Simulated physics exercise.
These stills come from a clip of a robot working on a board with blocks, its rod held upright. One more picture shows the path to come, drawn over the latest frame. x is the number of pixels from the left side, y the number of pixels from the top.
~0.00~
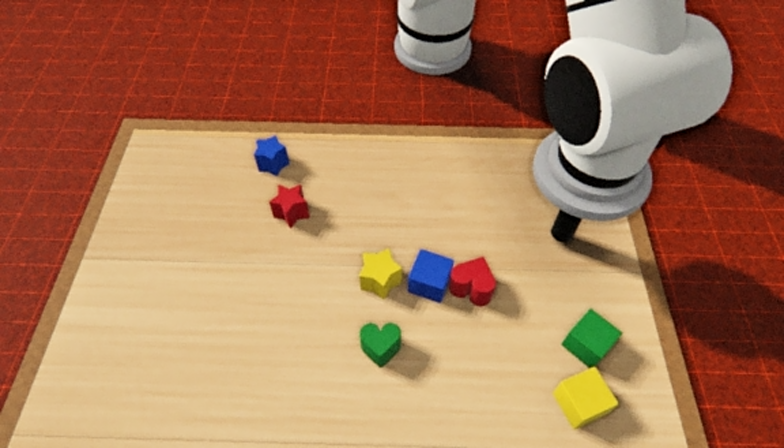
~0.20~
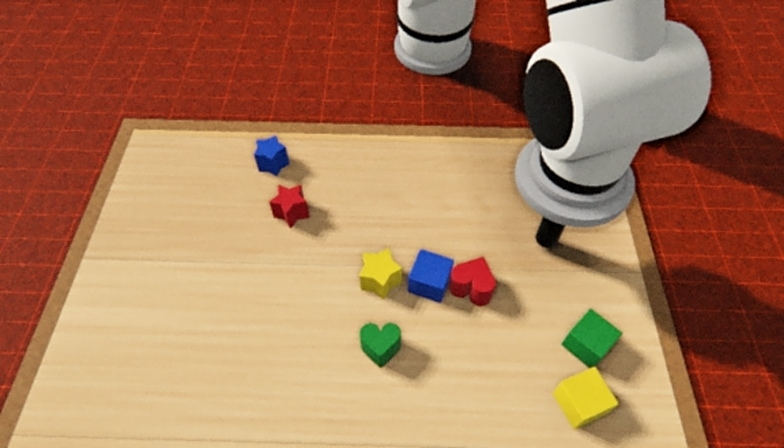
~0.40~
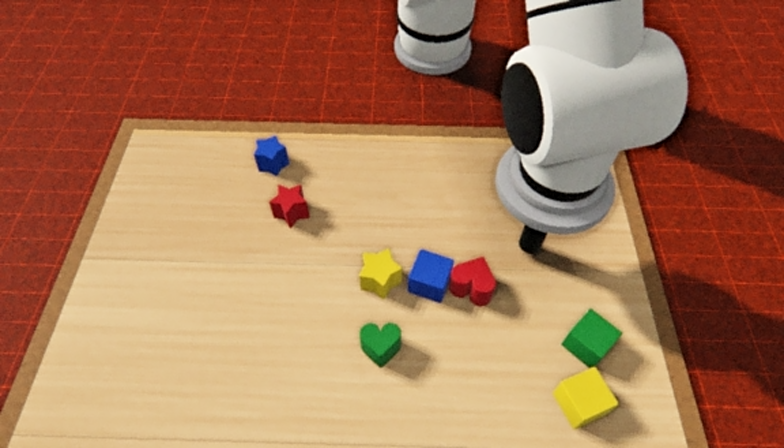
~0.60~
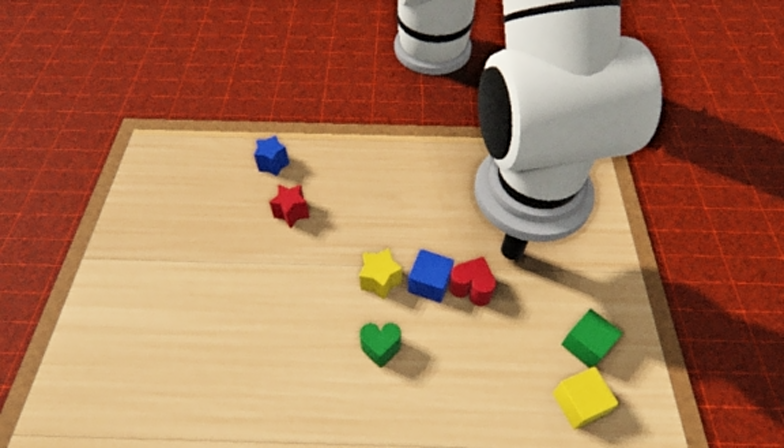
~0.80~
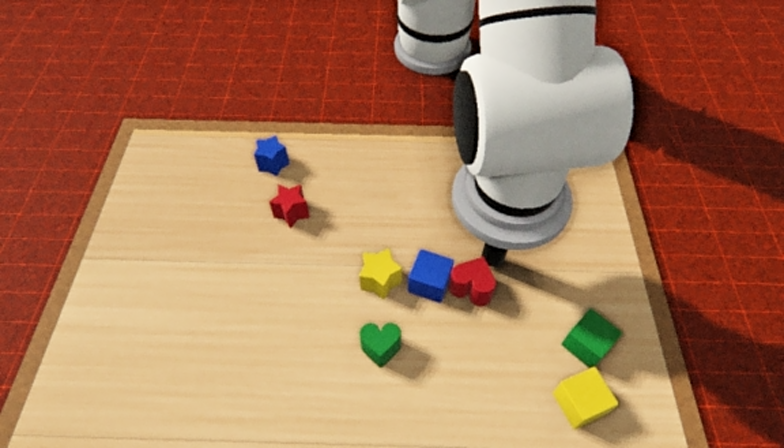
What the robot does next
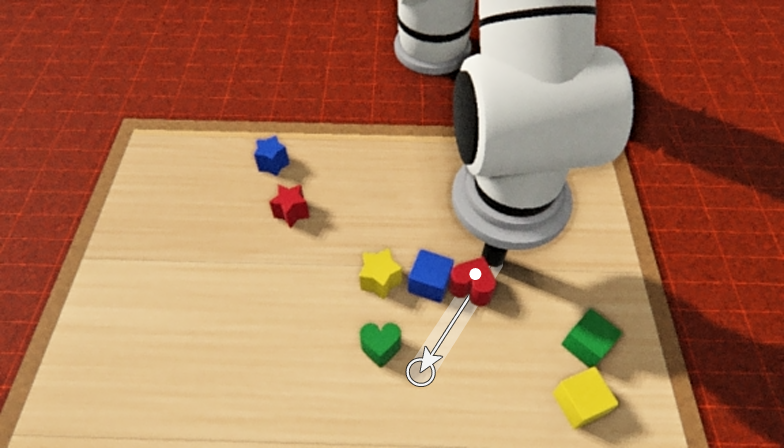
A robot arm moves its black rod left across the board toward the red heart block.
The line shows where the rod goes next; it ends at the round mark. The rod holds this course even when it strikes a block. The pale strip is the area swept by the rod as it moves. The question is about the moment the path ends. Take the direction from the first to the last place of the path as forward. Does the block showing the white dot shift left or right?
Answer: Leftward.
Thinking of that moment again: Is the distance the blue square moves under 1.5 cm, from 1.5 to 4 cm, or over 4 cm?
The under 1.5 cm band.
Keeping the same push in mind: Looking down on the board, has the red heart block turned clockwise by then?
It seems not.
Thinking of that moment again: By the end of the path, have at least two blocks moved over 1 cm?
No, I don't think so.
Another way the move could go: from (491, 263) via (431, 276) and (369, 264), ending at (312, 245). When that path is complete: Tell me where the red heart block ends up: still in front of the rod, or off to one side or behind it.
It lies beside or behind the rod.
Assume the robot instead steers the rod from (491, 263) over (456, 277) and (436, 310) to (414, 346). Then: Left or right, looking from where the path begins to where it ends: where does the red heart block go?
The answer is left: Facing from the path's start to its end, that's where the red heart block shifts.
The line goes from (491, 263) to (421, 372); the dot is on the red heart block.
On the path given first. One third of the way, rod (471, 291); red heart block (459, 305), turned 25° anticlockwise.
Two thirds of the way, rod (447, 328); red heart block (440, 348), turned 50° anticlockwise.
At the end, rod (421, 368); blue square unmoved; red heart block (423, 393), turned 80° anticlockwise.
